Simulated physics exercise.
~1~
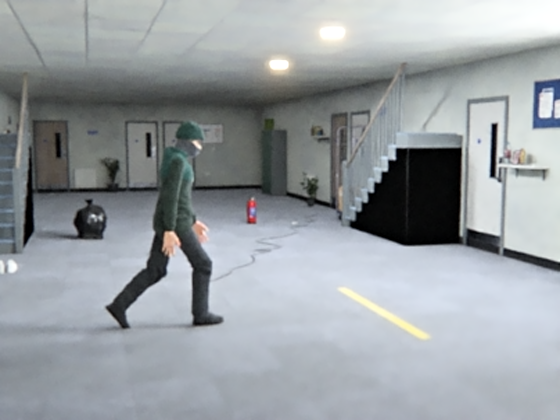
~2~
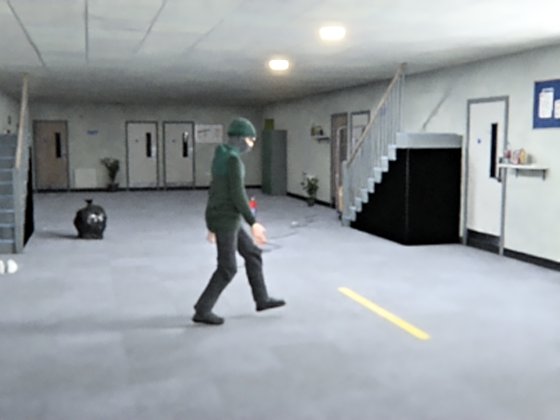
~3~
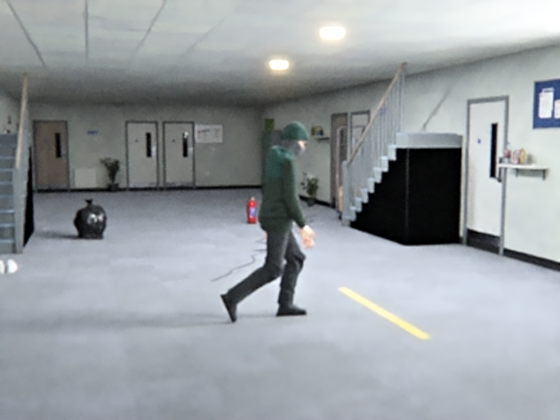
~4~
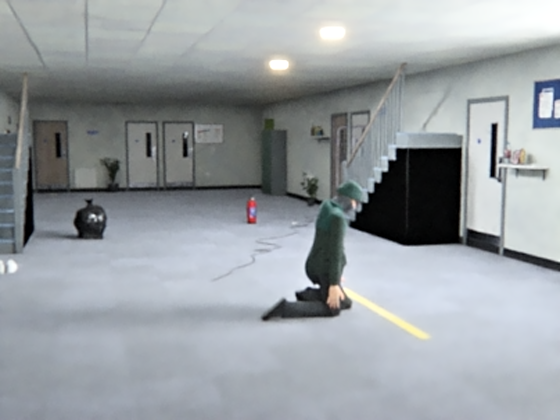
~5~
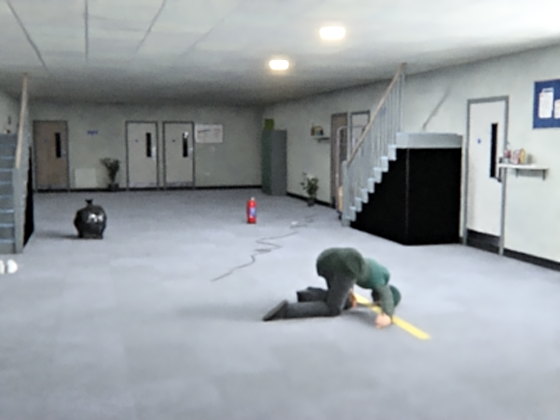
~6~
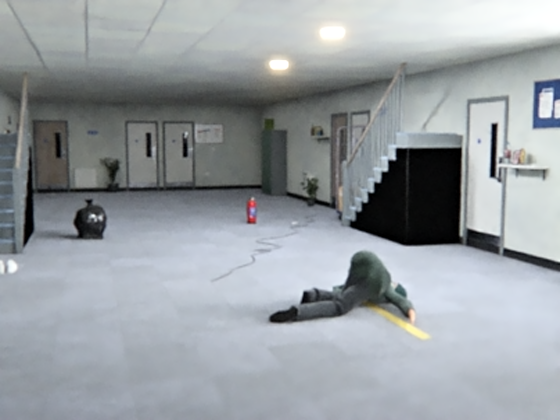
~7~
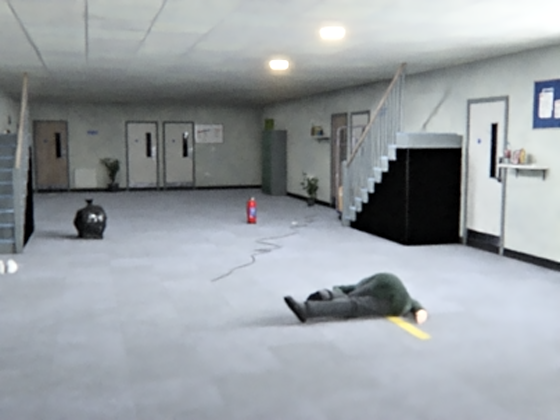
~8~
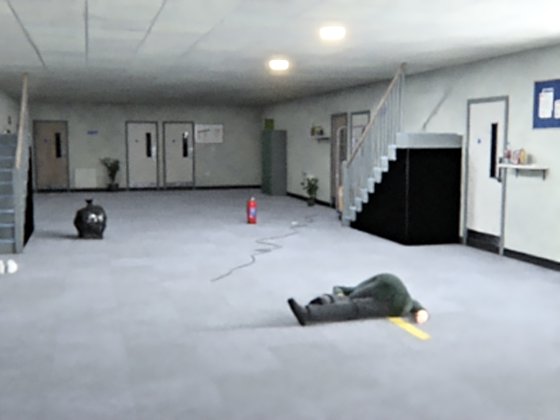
A wide, grey-floored hall with pale walls is seen from a fixed, slightly raised view, with doors at the back and a dark-sided staircase on the right. A round black object sits at left, a red extinguisher stands near the middle beside a thin cable, and a yellow strip marks the floor at right. A person in a green top, dark trousers and green cap walks rightward, arms swinging. Near the strip, the figure drops to the knees, folds forward onto the floor, then slumps flat. The person ends lying still, head across the yellow strip.
